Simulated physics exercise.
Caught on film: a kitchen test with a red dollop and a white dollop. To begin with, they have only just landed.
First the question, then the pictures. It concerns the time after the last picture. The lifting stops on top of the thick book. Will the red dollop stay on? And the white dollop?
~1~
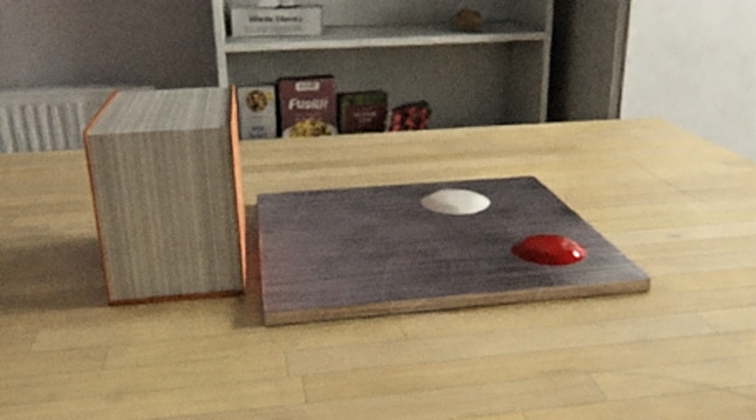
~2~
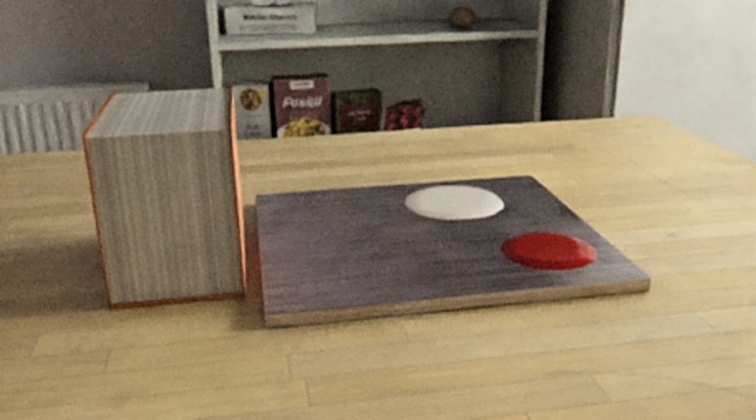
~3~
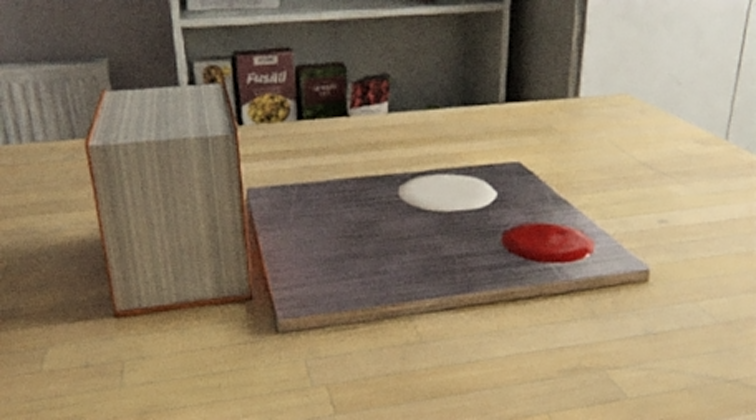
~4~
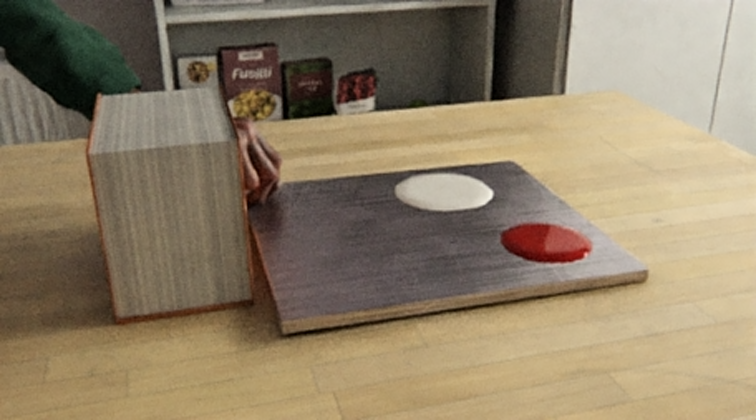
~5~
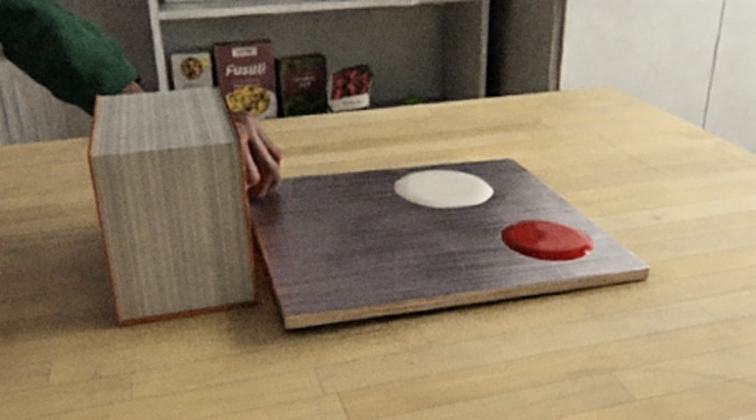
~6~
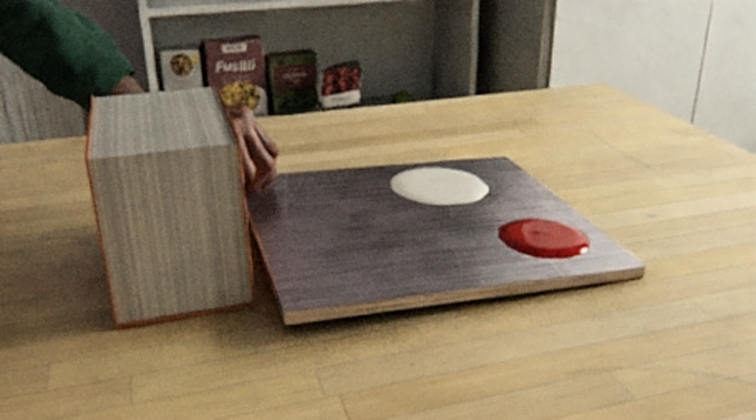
Once it settles, the red dollop escapes downhill and the white dollop escapes downhill.
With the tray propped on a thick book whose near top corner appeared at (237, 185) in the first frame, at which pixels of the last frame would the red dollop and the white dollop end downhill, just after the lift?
The tips end near (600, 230) and near (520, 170), in that order.
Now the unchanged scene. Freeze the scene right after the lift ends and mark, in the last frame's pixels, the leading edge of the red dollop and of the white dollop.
First at (607, 229), then at (538, 175).
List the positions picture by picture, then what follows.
In the first frame, the tray lies flat; red dollop (549, 245) a low mound; white dollop (455, 199) a low mound; thick book (168, 218).
The second frame shows they settle; red dollop (549, 247) spread thin; white dollop (454, 200) spread thin.
The third frame shows at rest; red dollop (548, 239) spread thin; white dollop (447, 190) spread thin.
The fourth frame shows a hand takes the end; red dollop (546, 239) spread thin; white dollop (443, 190) spread thin.
In the fifth frame, the end is rising; red dollop (547, 237) spread thin; white dollop (443, 187) spread thin.
The sixth frame shows the tray slopes by about 3°; red dollop (543, 235) spread thin; white dollop (439, 184) spread thin; thick book (176, 238).
Next, slope about 30°; the red dollop is dripping off the low end; the white dollop is dripping off the low end.
After that, the red dollop is dripping off the low end; the white dollop is dripping off the low end.
Finally, slope about 30°; the red dollop is dripping off the low end; the white dollop is dripping off the low end.
